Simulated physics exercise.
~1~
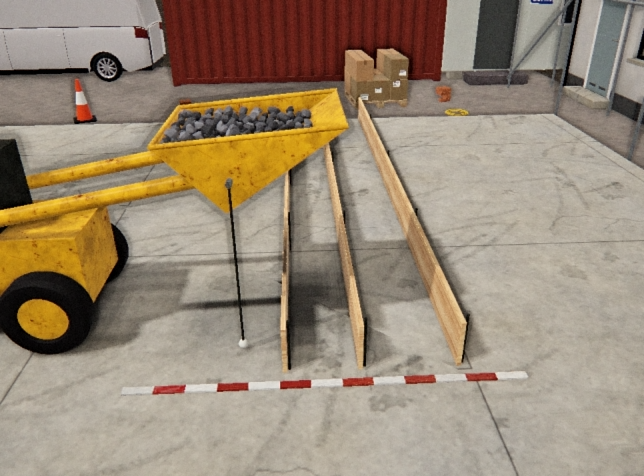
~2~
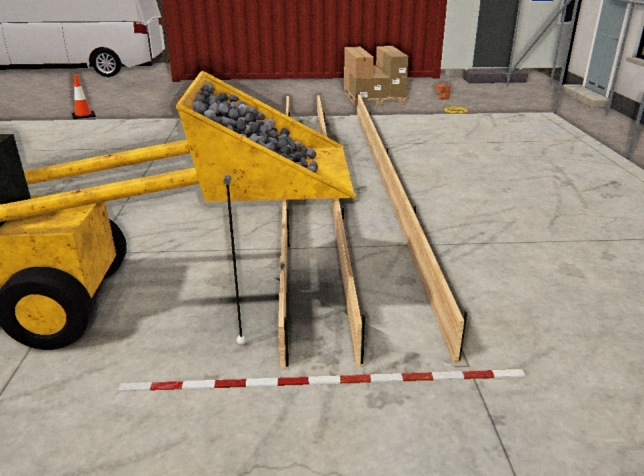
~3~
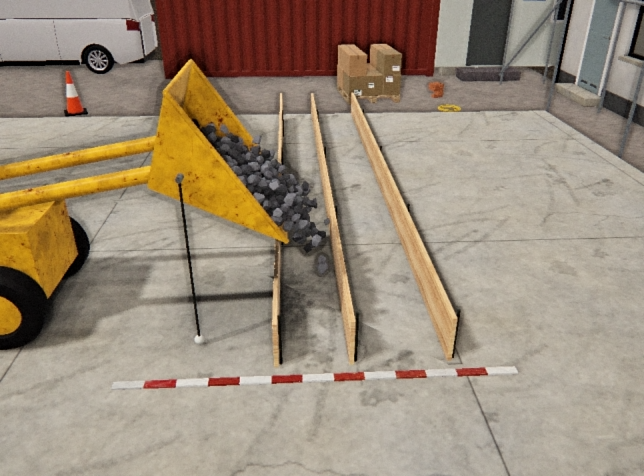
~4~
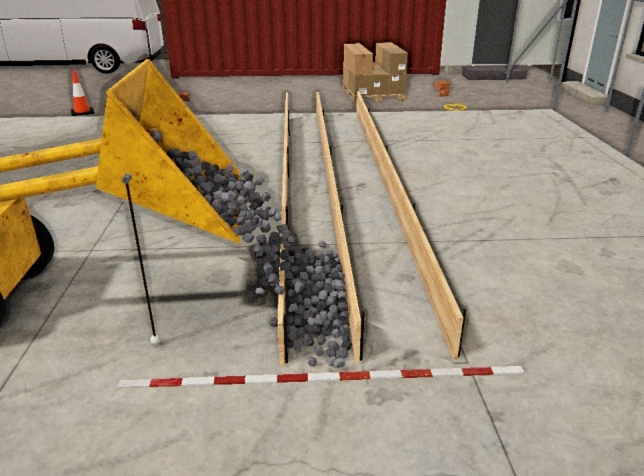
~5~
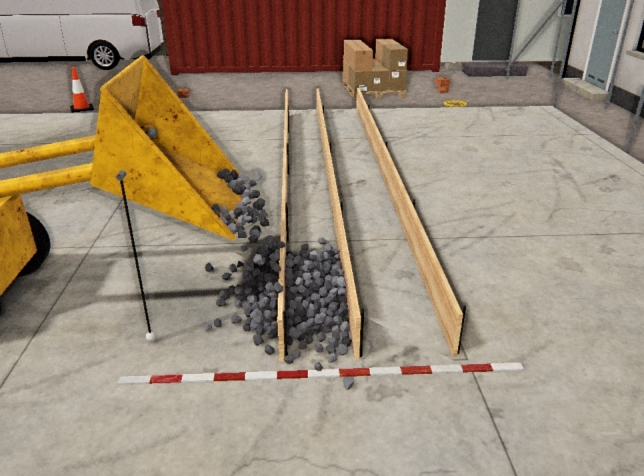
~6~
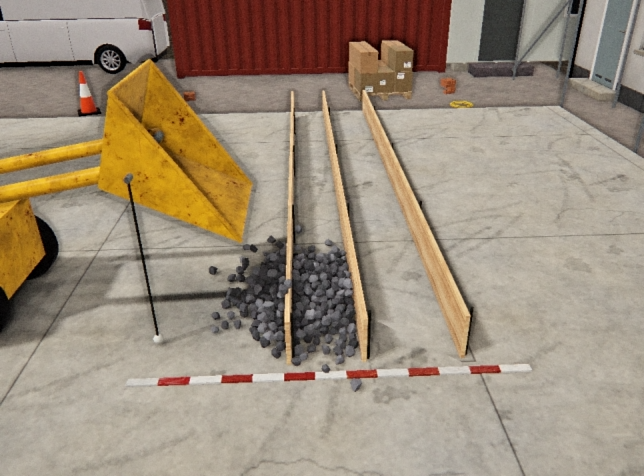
On a concrete yard, a yellow loader tips grey stones while backing left, leaving them heaped around the leftmost plank, bucket empty.
